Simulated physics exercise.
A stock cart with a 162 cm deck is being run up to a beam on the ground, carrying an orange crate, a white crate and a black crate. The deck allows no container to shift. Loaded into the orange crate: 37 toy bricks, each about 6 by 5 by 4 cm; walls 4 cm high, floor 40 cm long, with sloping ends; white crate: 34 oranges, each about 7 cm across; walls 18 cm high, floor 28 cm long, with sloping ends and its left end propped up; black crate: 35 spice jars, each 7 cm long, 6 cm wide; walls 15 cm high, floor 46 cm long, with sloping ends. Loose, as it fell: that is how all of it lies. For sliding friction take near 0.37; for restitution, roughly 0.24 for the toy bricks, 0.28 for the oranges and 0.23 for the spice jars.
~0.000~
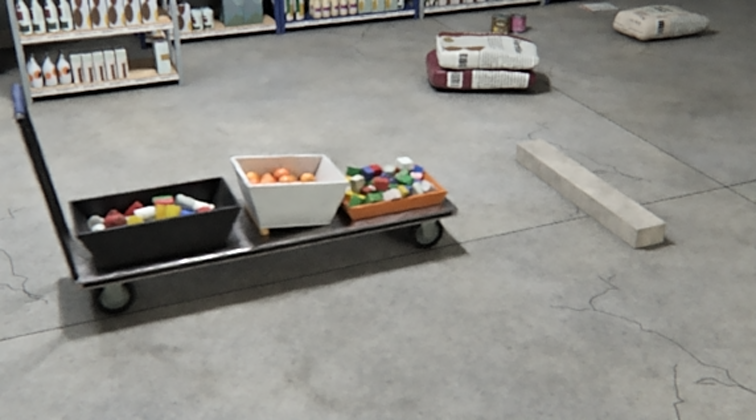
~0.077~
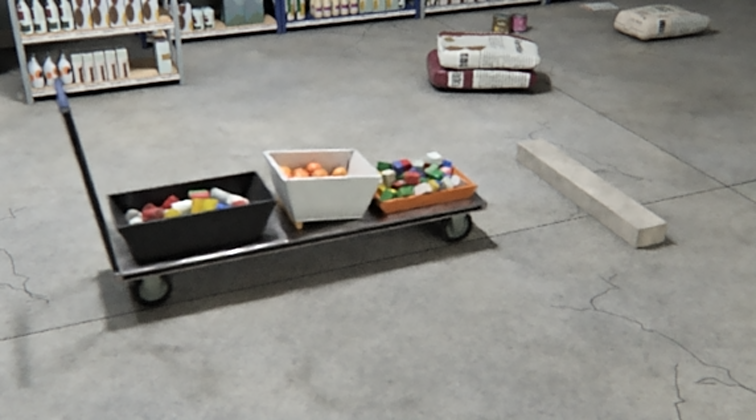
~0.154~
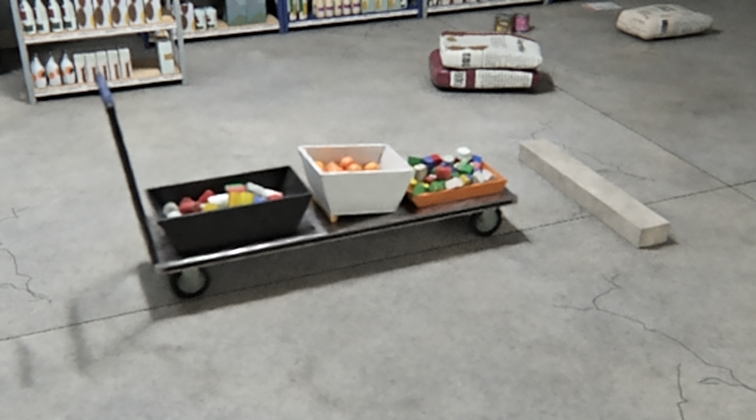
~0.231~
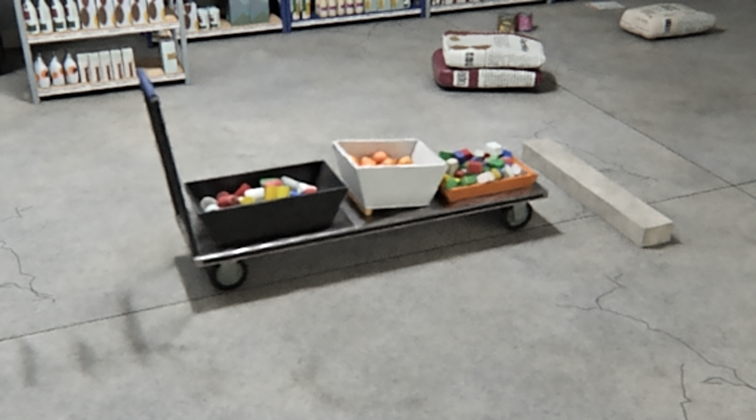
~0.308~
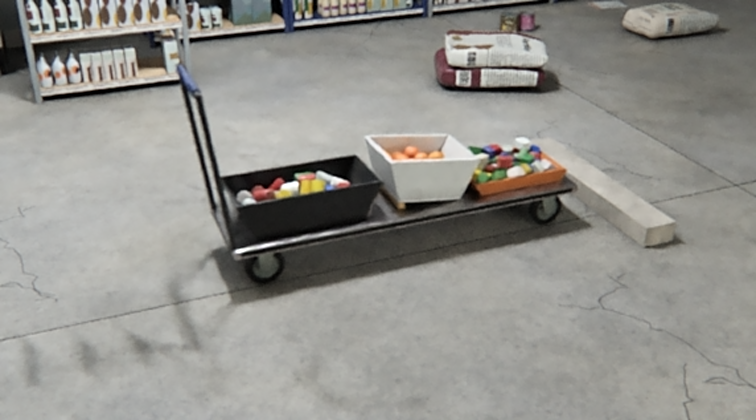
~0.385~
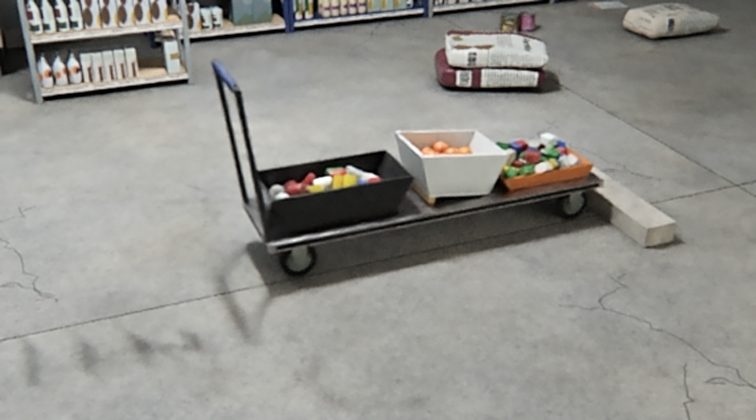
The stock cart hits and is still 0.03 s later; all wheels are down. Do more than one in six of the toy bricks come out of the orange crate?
The spill is going to exceed a sixth, I think.
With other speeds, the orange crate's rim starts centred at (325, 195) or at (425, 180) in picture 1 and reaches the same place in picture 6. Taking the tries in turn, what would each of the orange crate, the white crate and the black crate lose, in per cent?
Per cent lost, first try then second - orange crate: 50, 10; white crate: 10, 0; black crate: 10, 0.
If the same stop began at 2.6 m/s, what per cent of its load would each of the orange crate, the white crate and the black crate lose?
Orange crate 50 %, white crate 10 %, black crate 10 %.
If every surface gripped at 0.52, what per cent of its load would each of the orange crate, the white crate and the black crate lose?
Orange crate 30%, white crate 0%, black crate 0%.
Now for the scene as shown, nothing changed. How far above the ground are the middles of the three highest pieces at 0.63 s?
42 cm.
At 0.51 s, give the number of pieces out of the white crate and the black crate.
Estimate at that time - white crate 0, black crate 0, give or take.
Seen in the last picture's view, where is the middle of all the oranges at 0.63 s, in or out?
Centre approx. (472, 159).
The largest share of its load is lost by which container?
The orange crate.
After 0.41 s, the wheels strike.
After 0.51 s, orange crate 36 in, 1 out, white crate 34 in, 0 out and black crate 35 in, 0 out.
After 0.63 s, orange crate 27 in, 10 out, white crate 34 in, 0 out and black crate 35 in, 0 out.
After 0.86 s, orange crate 26 in, 11 out, white crate 34 in, 0 out and black crate 35 in, 0 out.
When it is over (at 1.36 s), orange crate 26 in, 11 out, white crate 34 in, 0 out and black crate 35 in, 0 out. Asked share, 11 of 37, 30 per cent.
